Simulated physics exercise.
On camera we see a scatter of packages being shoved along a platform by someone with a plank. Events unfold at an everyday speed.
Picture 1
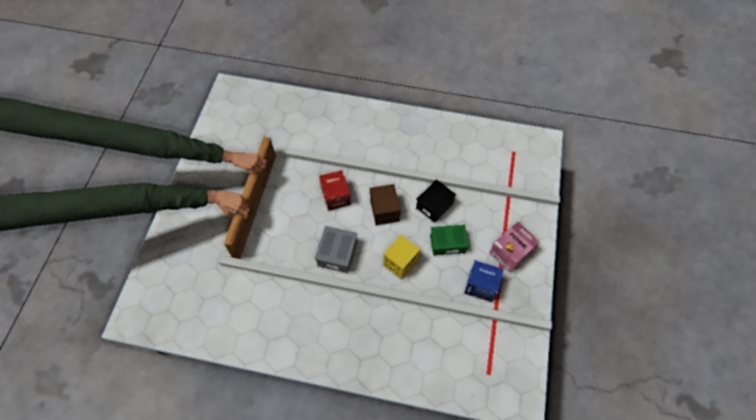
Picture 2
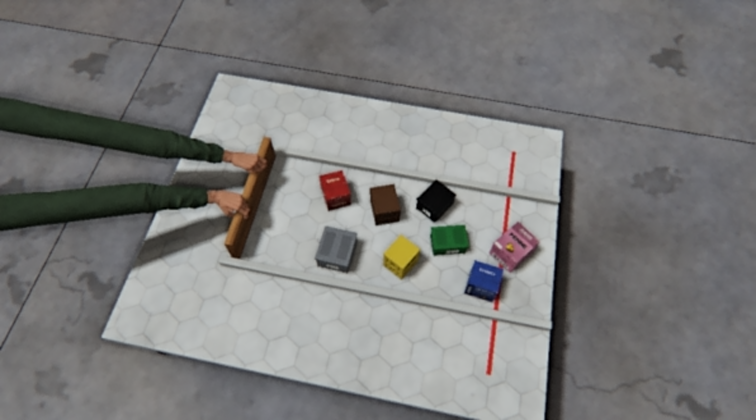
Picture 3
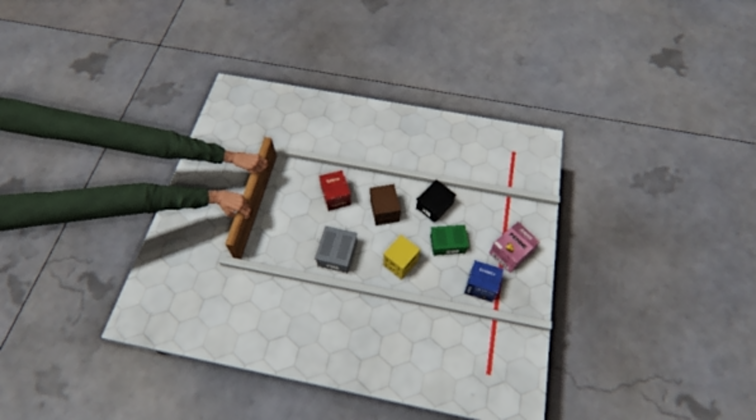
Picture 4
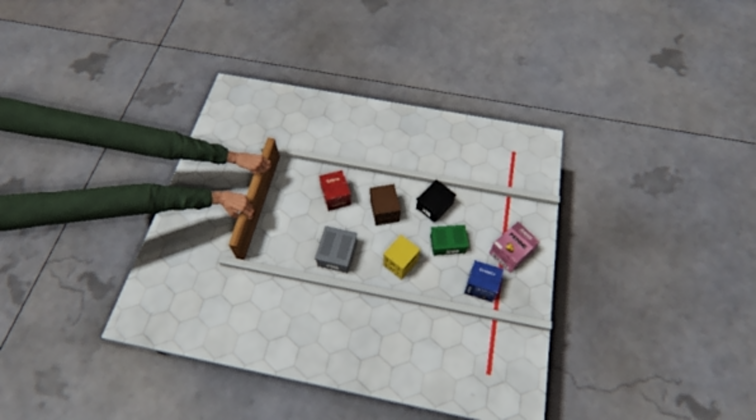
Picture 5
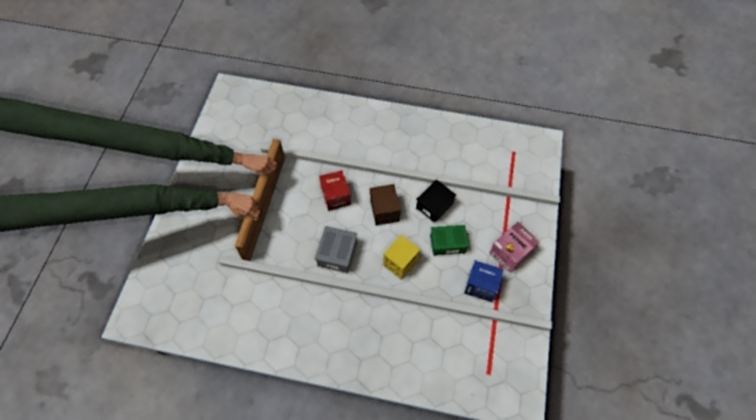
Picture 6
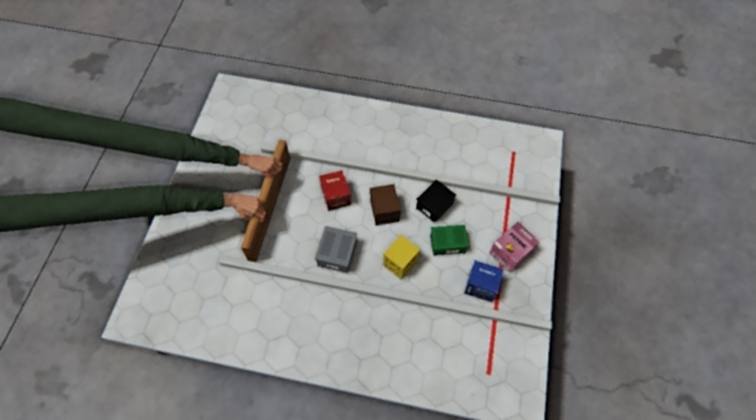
On a pale hexagon-tiled platform, two green-sleeved arms slide a wooden plank slightly right toward scattered colourful boxes, which stay still.
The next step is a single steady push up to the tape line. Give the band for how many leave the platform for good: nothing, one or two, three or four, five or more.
Fallen: Three or four.
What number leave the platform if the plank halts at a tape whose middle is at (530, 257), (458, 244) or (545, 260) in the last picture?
Down on the ground: 5, 1 and 8.
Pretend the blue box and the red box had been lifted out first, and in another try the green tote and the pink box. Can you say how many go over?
Tally per try: 1 / 1.
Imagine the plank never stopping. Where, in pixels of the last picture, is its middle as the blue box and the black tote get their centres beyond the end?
For the blue box at (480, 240), for the black tote at (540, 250).
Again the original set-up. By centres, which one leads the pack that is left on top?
The one is the yellow crate.
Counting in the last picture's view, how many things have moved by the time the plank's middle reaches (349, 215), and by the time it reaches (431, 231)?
The first number is 3, the next one 8.
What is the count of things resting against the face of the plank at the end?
My count gives 3.
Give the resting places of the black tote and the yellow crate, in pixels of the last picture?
First object: (525, 206); second object: (549, 283).
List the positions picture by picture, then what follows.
Pink box (514, 247); blue box (484, 282); green tote (449, 240); plank (252, 197); tape (503, 252), in the first picture.
Blue box (484, 282); black tote (436, 202), in the second picture.
Green tote (449, 241); red box (335, 191), in the third picture.
Pink box (514, 247); grey tote (337, 250), in the fourth picture.
Blue box (484, 282); yellow crate (401, 257), in the fifth picture.
Pink box (514, 247); blue box (484, 282); green tote (449, 241); plank (268, 200); tape (503, 252), in the sixth picture.
Early on, none off yet; pink box at rest near (514, 247); blue box at rest near (484, 282); green tote at rest near (449, 241).
Finally, the number that fall off is three or four; lost, green tote, blue box and pink box.
